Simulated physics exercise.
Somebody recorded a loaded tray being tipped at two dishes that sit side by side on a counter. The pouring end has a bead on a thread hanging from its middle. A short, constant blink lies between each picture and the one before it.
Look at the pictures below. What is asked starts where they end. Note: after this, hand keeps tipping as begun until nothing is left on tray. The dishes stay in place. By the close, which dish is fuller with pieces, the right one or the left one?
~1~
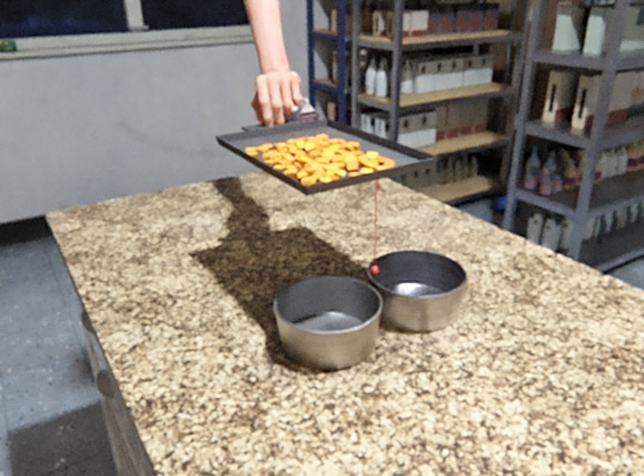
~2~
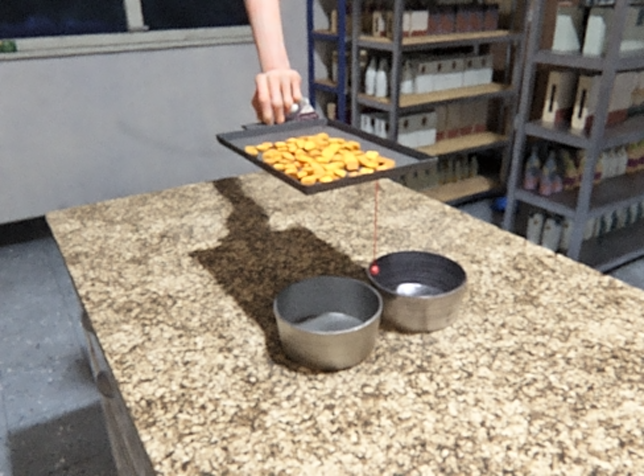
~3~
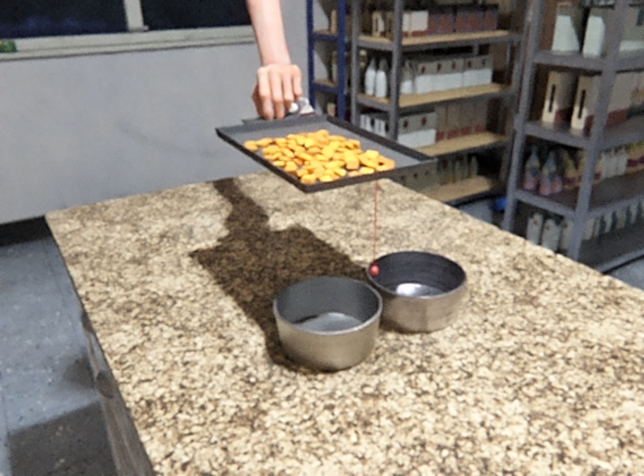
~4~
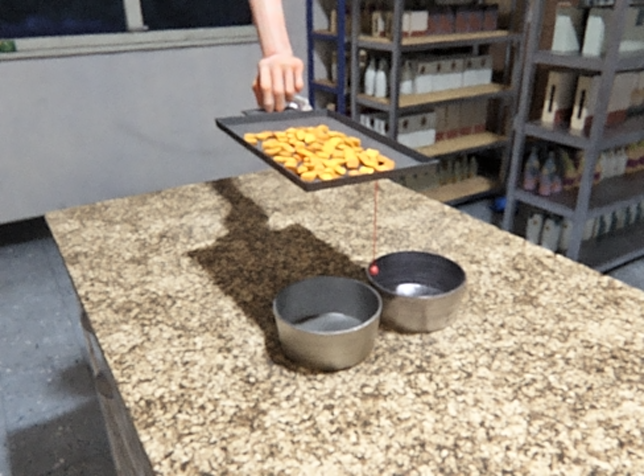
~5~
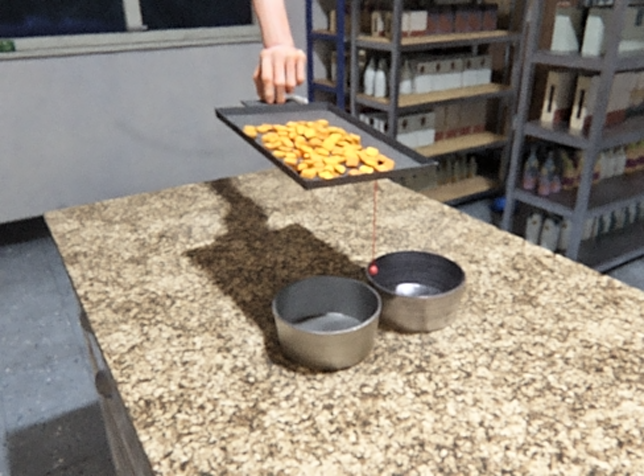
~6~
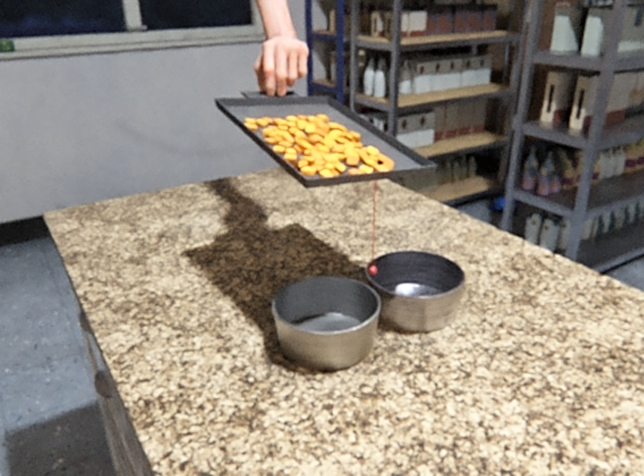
The right one.
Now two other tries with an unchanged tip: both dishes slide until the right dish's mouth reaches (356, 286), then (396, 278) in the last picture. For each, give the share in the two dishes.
You'd get 10 per cent first and 80 per cent second.
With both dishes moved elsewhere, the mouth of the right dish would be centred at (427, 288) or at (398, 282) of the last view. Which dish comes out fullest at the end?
In the first try it's the right-side dish, and in the second it's the right-side dish.
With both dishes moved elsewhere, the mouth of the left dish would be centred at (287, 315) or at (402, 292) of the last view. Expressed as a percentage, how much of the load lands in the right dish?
Respectively 50 percent and 10 percent.
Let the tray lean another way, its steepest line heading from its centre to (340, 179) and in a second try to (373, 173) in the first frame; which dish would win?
Try 1: The left-side dish; try 2: The right-side dish.
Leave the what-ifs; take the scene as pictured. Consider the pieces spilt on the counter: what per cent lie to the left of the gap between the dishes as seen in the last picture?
Left fraction: Around 10 per cent.
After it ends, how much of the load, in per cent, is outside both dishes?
Share outside: Near 10 %.
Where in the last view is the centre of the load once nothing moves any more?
About (417, 305).
Just after the last frame, tray tipped steeply; almost all on the tray; just a few in the right dish; just a few in the air.
A moment on, tray tipped right over; the larger part on the tray; roughly a quarter in the right dish; just a few outside both; just a few in the air.
Further on, tray tipped past a quarter turn; the larger part in the right dish; about a tenth outside both.
When it is over, tray tipped past a quarter turn; not one in the left dish; the larger part in the right dish; about a tenth outside both.
